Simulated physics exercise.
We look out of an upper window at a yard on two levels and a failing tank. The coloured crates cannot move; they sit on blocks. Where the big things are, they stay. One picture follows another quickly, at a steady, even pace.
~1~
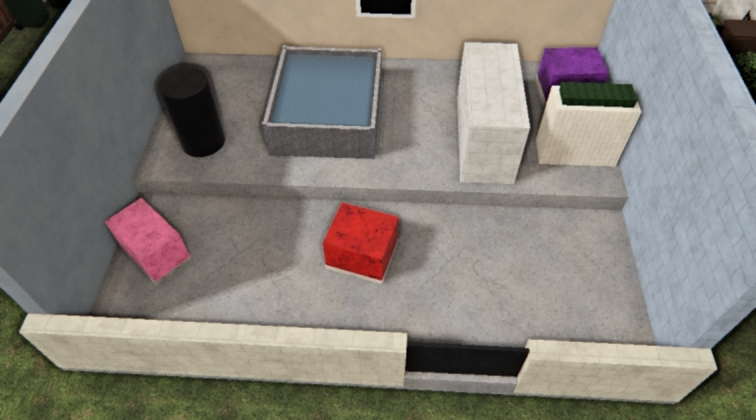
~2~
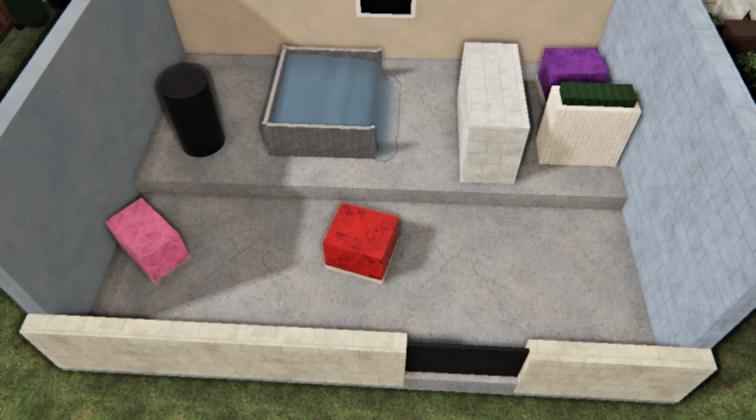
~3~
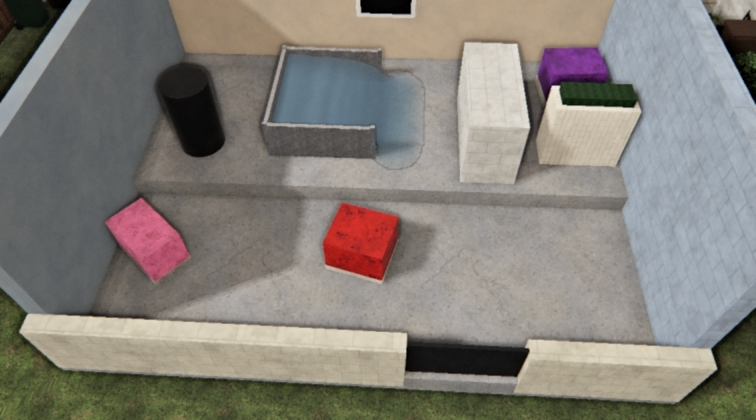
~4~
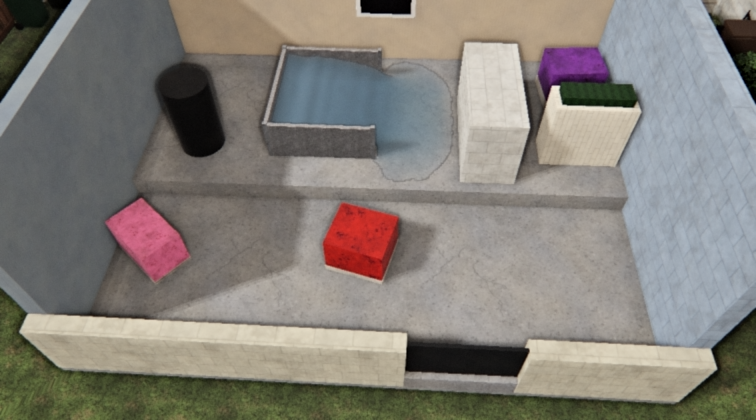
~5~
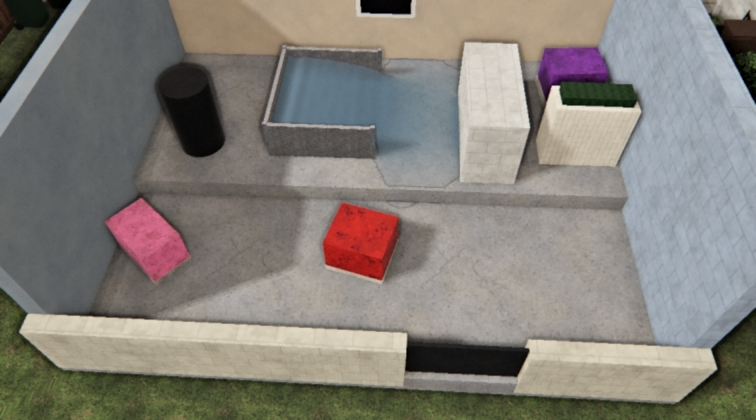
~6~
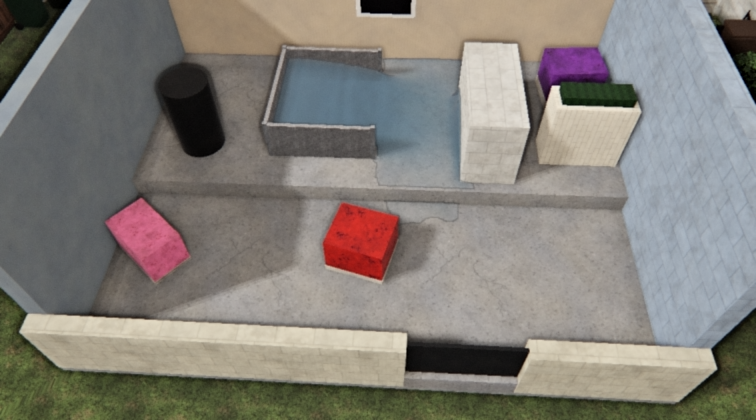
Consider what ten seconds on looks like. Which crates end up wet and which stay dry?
Result: Purple crate: Wet; red crate: Wet; pink crate: Wet.
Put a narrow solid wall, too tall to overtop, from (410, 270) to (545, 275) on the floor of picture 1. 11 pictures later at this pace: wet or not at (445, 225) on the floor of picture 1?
My call: Soaked.
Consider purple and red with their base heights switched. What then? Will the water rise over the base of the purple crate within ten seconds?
I'd say purple crate gets swamped.
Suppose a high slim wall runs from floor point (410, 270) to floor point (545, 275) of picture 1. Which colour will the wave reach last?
The one in pink is last.
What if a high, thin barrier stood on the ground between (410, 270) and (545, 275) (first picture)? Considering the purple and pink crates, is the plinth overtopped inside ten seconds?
The purple crate is wetted; the pink crate ends up wet.
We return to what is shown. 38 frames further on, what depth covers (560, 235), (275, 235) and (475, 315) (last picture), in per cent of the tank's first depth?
6, 4, 10 %.
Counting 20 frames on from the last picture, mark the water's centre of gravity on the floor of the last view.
I'd place it roughly at (441, 148).
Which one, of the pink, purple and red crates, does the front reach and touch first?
My answer: The purple one.
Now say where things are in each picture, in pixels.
In the first picture, still water in the tank at (326, 89).
In the second picture, the front is at (391, 79), out from the gap at (375, 107).
In the third picture, water pours out at (375, 109) and has run to (405, 75).
In the fourth picture, the front is at (416, 175), out from the gap at (375, 110).
In the fifth picture, the front is at (452, 70), out from the gap at (375, 111).
In the sixth picture, water pours out at (375, 111) and has run to a hidden place.
A moment on, water covers 20 % of the floor; the purple crate water round its plinth, the red crate water round its plinth, the pink crate not reached.
Next, water covers 35 % of the floor; the purple crate water round its plinth, the red crate water round its plinth, the pink crate not reached.
Then, water covers 50 % of the floor; the purple crate water round its plinth, the red crate water round its plinth, the pink crate not reached.
Later, water covers 80 % of the floor; the purple crate water round its plinth, the red crate water round its plinth, the pink crate water round its plinth.
In the end, water covers 85 % of the floor; the purple crate was topped, the red crate was topped, the pink crate was topped.
